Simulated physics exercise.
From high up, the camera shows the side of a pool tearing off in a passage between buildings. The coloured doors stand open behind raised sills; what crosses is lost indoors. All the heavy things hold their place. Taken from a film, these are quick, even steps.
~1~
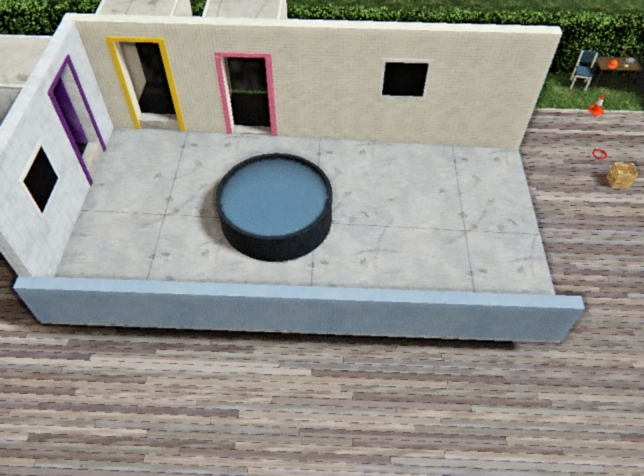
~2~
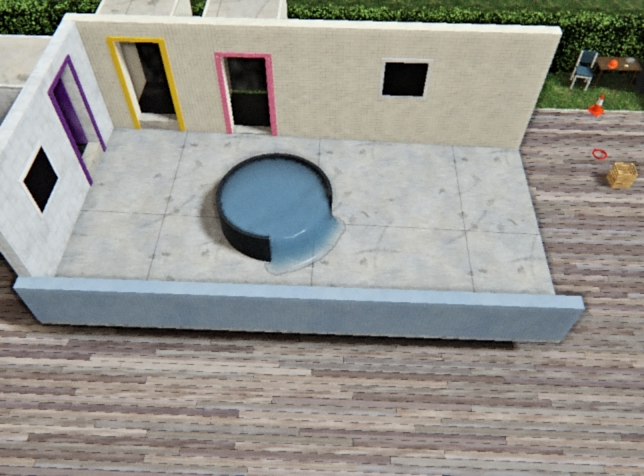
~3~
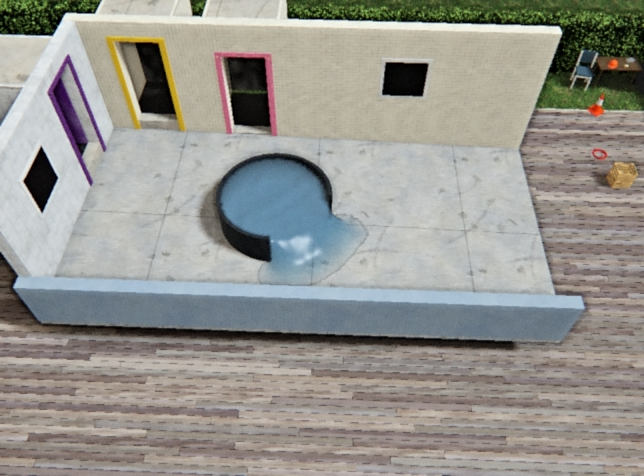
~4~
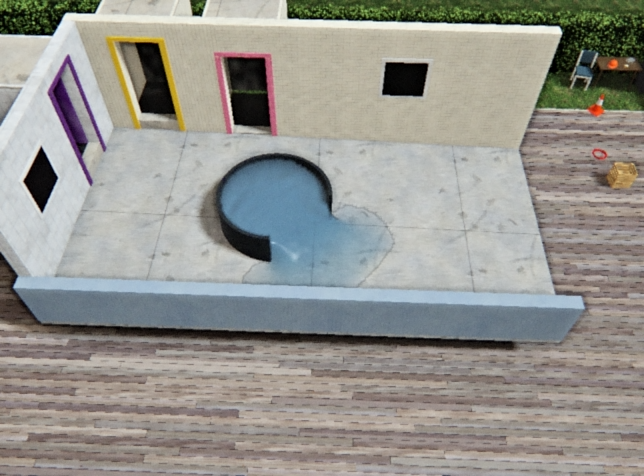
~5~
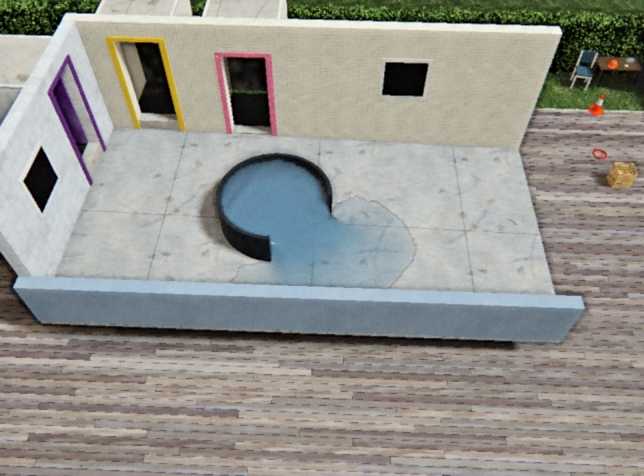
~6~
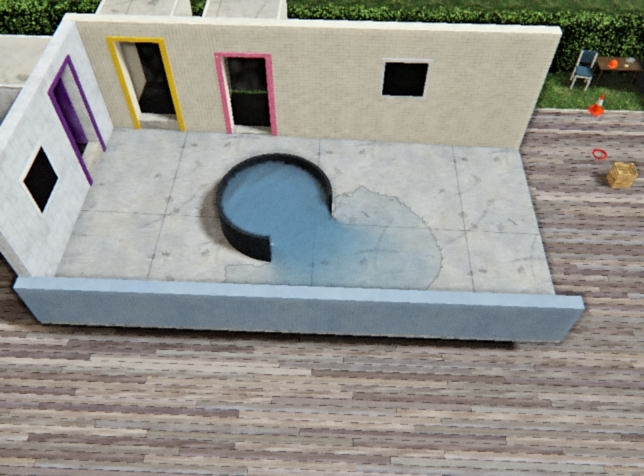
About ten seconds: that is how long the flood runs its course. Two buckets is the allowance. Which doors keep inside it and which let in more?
The yellow door sees two pails or less; the pink door sees two pails or less; the purple door sees two pails or less.
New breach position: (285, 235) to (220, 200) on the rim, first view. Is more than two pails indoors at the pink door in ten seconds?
In that case pink door ends up above.
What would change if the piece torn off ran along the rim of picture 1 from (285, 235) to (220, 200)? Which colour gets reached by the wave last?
The pink one.
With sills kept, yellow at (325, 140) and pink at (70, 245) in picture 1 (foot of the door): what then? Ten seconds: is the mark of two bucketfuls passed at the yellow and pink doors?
I'd say the yellow door stays inside the limit and the pink door stays inside the limit.
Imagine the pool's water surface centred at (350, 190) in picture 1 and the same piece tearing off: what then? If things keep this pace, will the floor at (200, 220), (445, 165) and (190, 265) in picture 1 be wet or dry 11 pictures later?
Point by point: Still bare; still bare; still bare.
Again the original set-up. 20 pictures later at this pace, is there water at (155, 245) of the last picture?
At that place: Covered.
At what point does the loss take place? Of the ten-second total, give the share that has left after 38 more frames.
It works out at roughly 80 per cent.
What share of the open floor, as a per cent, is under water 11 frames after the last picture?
Near 35 in a hundred.
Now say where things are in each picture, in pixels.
The pool at (275, 196) is whole and still, in the first frame.
The front is at (269, 265), out from the gap at (311, 242), in the second frame.
The front is at a hidden place, out from the gap at (311, 242), in the third frame.
Water pours out at (311, 243) and has run to a hidden place, in the fourth frame.
Water pours out at (311, 243) and has run to (410, 247), in the fifth frame.
Water pours out at (311, 243) and has run to (436, 254), in the sixth frame.
A moment on, water covers 30 % of the floor; the yellow door not reached, the pink door not reached, the purple door not reached.
Next, water covers 35 % of the floor; the yellow door not reached, the pink door not reached, the purple door not reached.
Then, water covers 40 % of the floor; the yellow door not reached, the pink door not reached, the purple door not reached.
Later, water covers 50 % of the floor; the yellow door not reached, the pink door not reached, the purple door not reached.
In the end, water covers 35 % of the floor; the yellow door not reached, the pink door not reached, the purple door not reached.
